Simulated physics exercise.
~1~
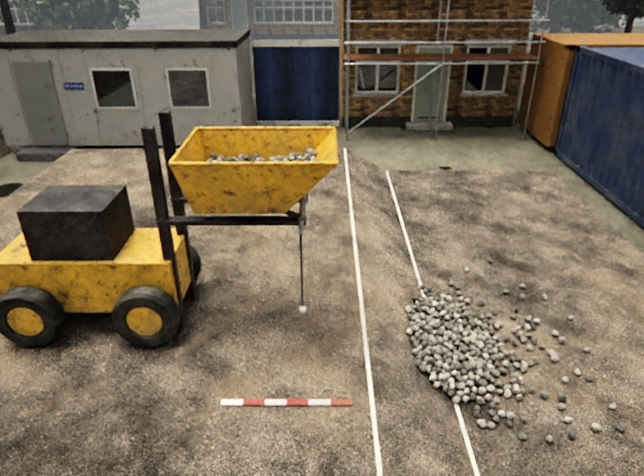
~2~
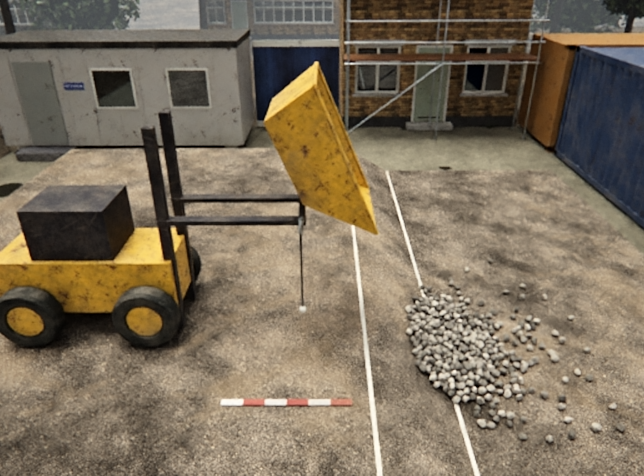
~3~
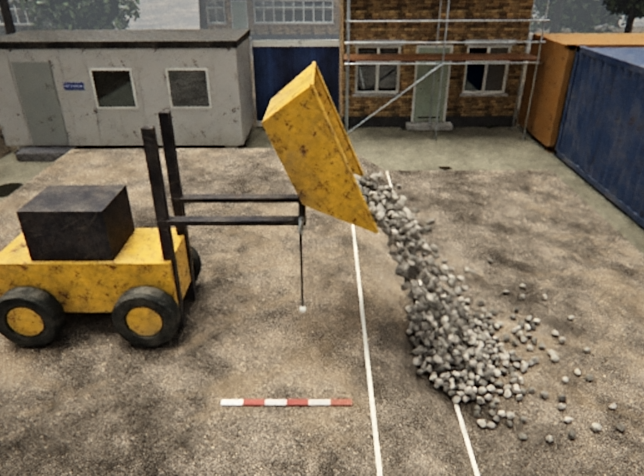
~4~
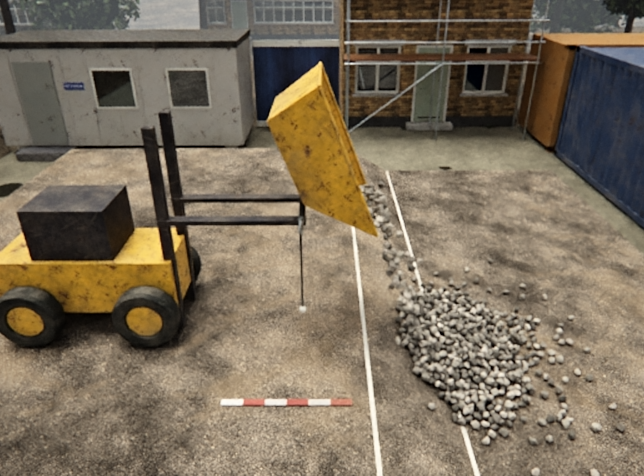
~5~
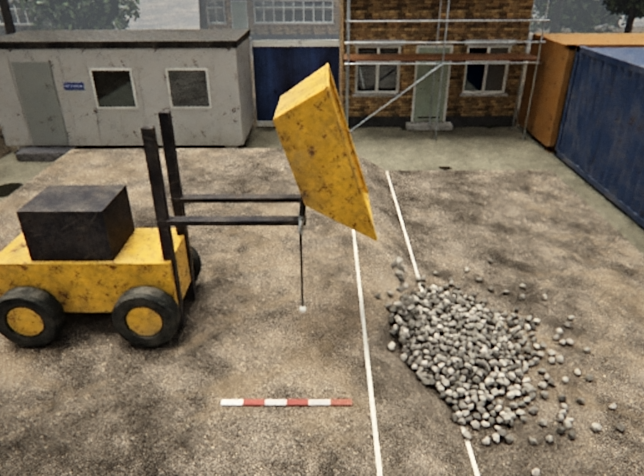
In this clip, a yellow fork truck tips its raised skip of grey stones steeply to the right, and they pour down onto an earlier pile across a white line. The skip ends empty and still tilted, above a larger, wider heap.
